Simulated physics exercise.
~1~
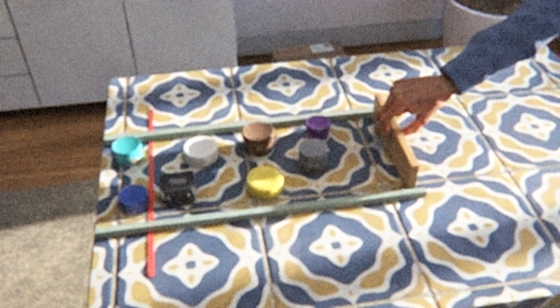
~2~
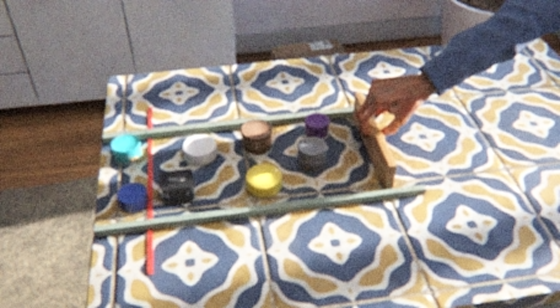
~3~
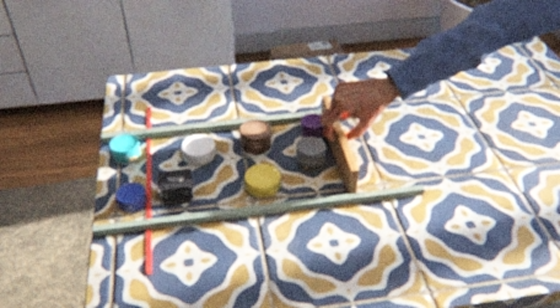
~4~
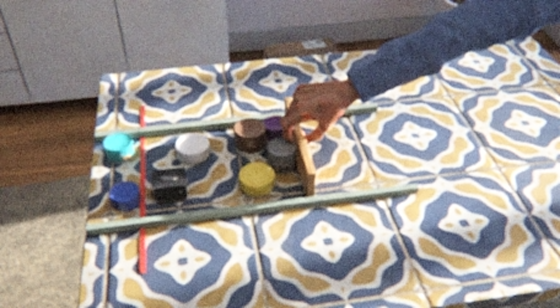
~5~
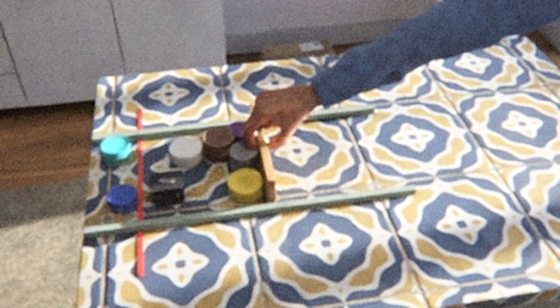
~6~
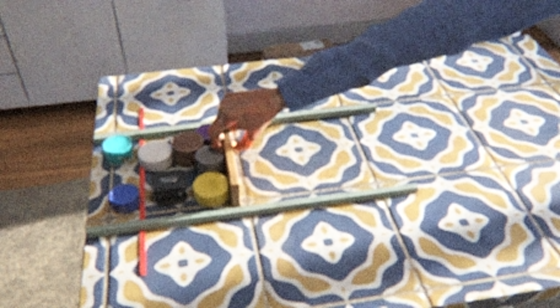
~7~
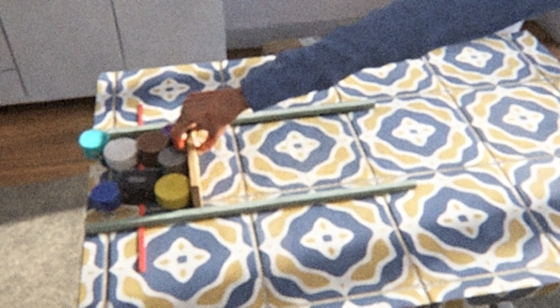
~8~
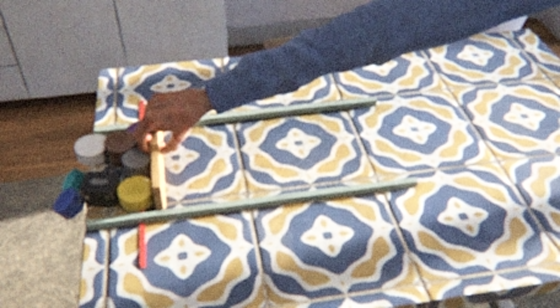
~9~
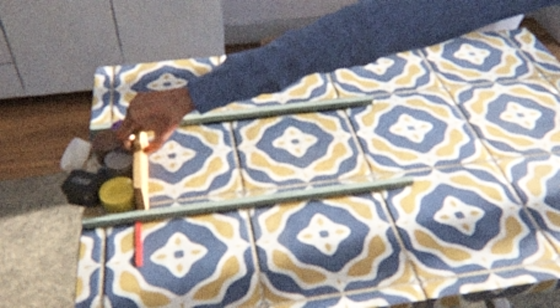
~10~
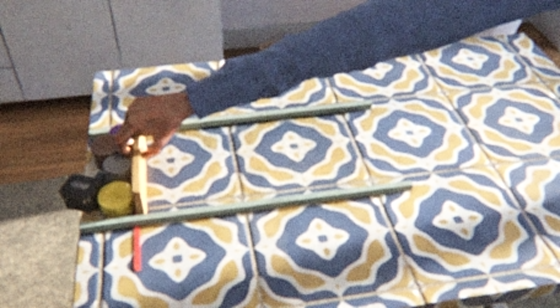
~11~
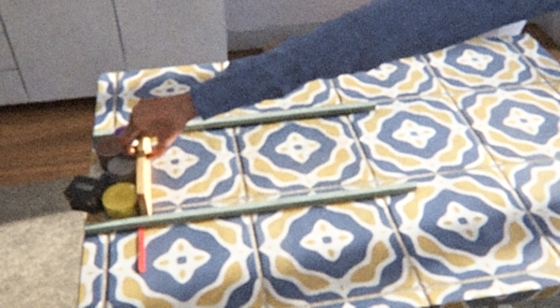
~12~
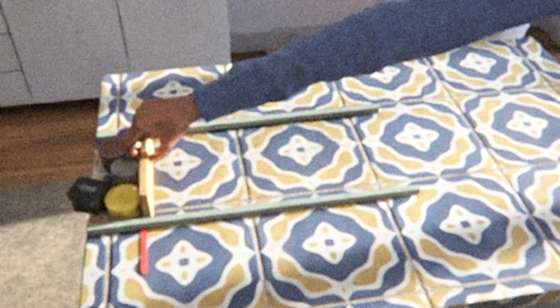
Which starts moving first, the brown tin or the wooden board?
The wooden board starts moving first. The brown tin stays where it is at first and only shifts left later, once the board has come most of the way toward it.
